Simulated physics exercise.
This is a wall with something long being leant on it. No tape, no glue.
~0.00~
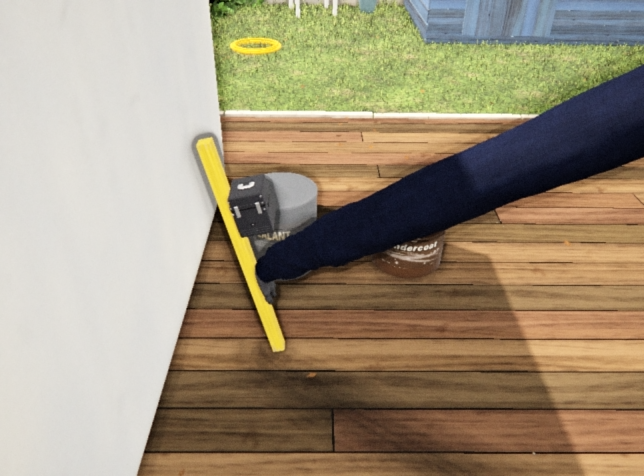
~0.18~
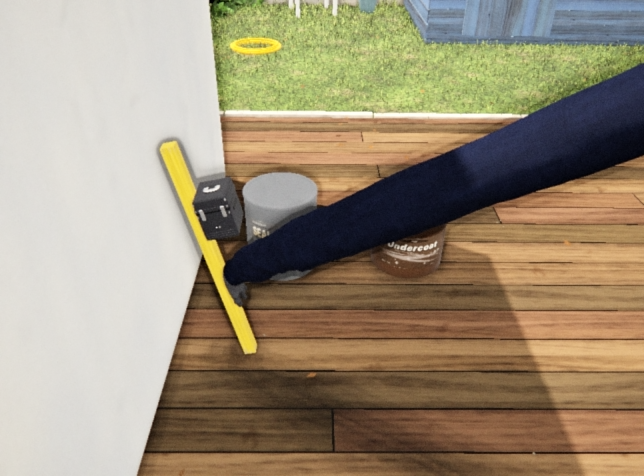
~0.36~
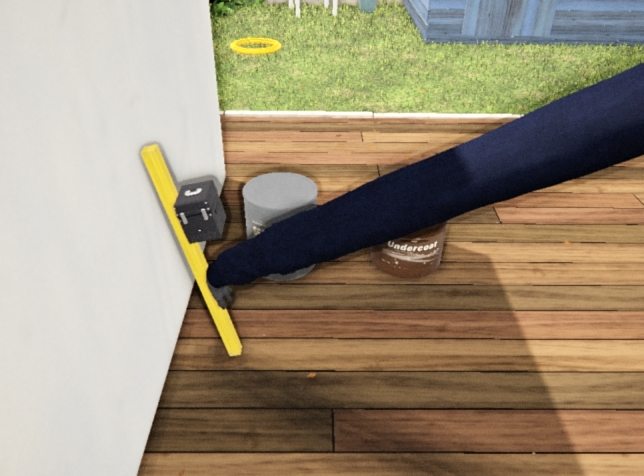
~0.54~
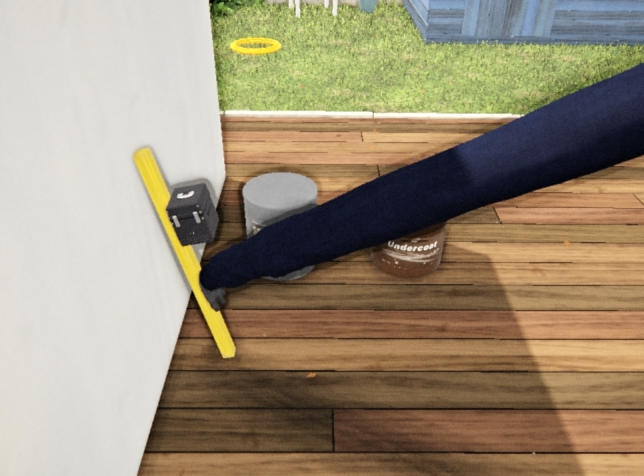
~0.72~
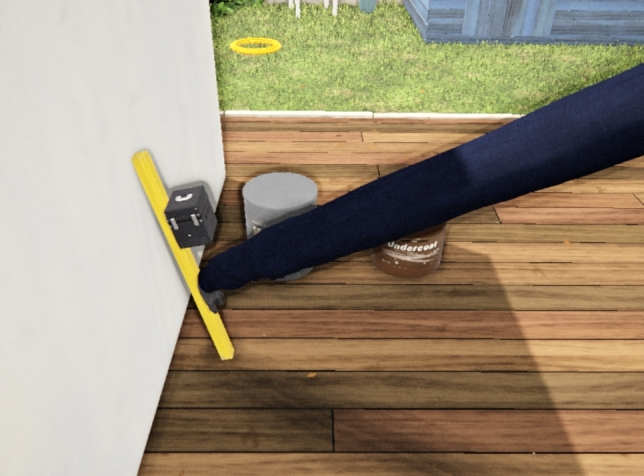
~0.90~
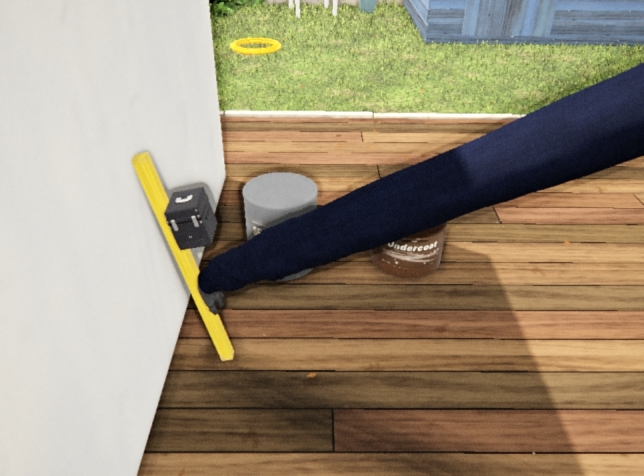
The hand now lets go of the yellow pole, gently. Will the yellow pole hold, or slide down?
Outcome: The pole stays up.
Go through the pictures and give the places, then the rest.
In the first picture, not yet at the wall; yellow pole (246, 257).
In the second picture, not yet at the wall; yellow pole (215, 260); grey pail (282, 226).
In the third picture, not yet at the wall; yellow pole (198, 263); grey pail (282, 226).
In the fourth picture, not yet at the wall; yellow pole (191, 265); grey pail (282, 226).
In the fifth picture, leant on the wall, still held; yellow pole (189, 268); grey pail (282, 226).
In the sixth picture, leant on the wall, still held; yellow pole (189, 269); grey pail (282, 226).
After 1.10 s, no change.
After 1.40 s, yellow pole resting near (189, 269).
In the end (2.2 s), all 3 unmoved. At the end, from the last picture's camera, yellow pole near (189, 269). The pole holds.
